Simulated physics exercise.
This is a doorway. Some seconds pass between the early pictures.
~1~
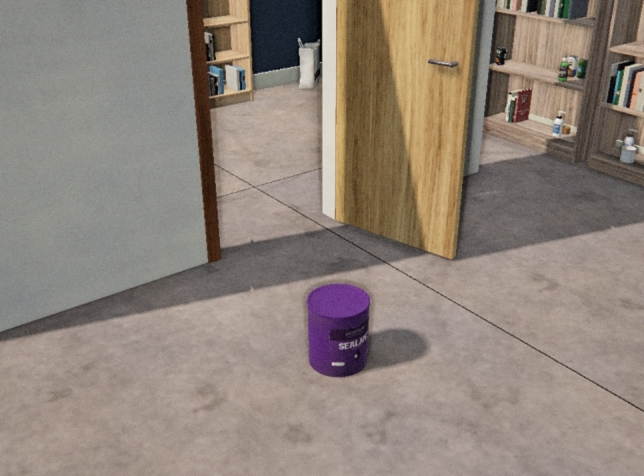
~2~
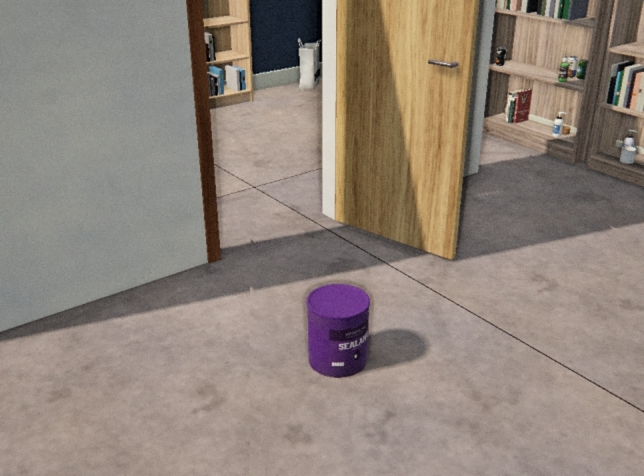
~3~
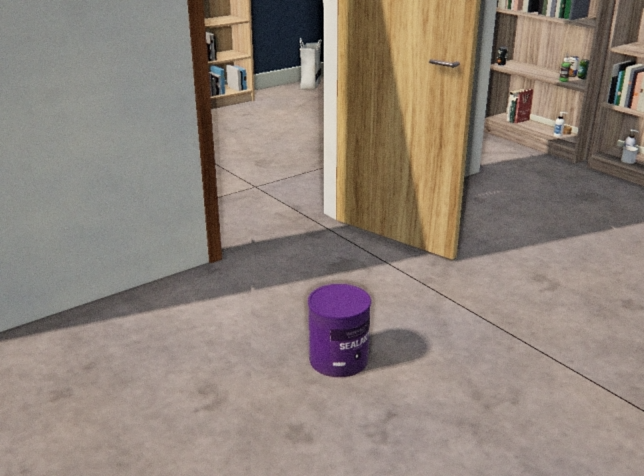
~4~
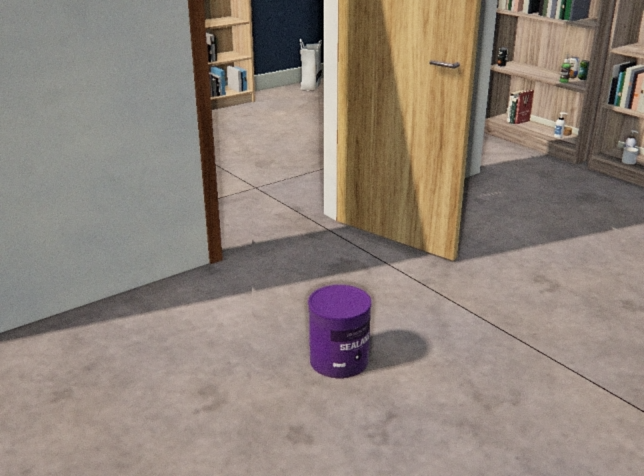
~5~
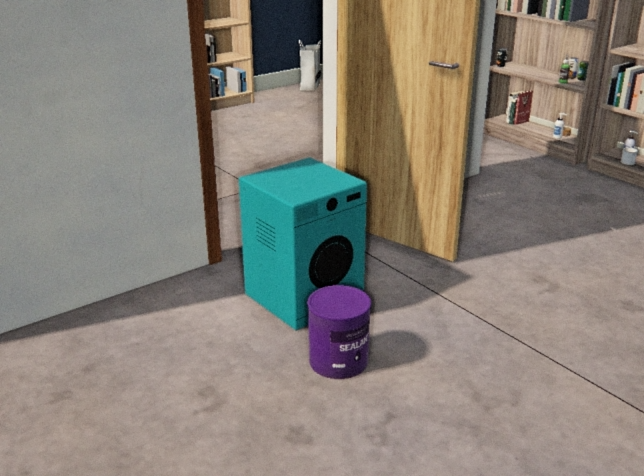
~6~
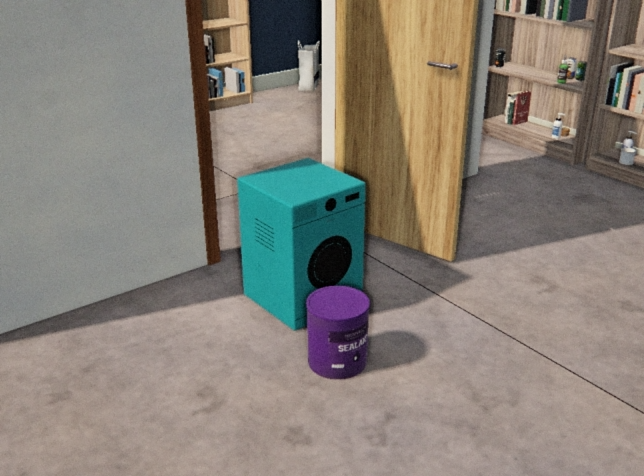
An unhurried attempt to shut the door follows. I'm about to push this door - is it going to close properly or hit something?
Well, the door doesn't make it all the way in the end.
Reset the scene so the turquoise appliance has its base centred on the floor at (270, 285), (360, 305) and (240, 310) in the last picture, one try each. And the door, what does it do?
First, it is blocked; second, it is blocked; third, it reaches the frame.
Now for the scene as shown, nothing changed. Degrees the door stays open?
Near 55° open.
Then, 0.50 s on from there, door at 91°.
Then, 0.80 s on from there, door at 74°.
Then, 1.00 s on from there, door at 62°.
In the end, door at 56°; both unmoved. At the end, from the last picture's camera, turquoise appliance near (300, 242).
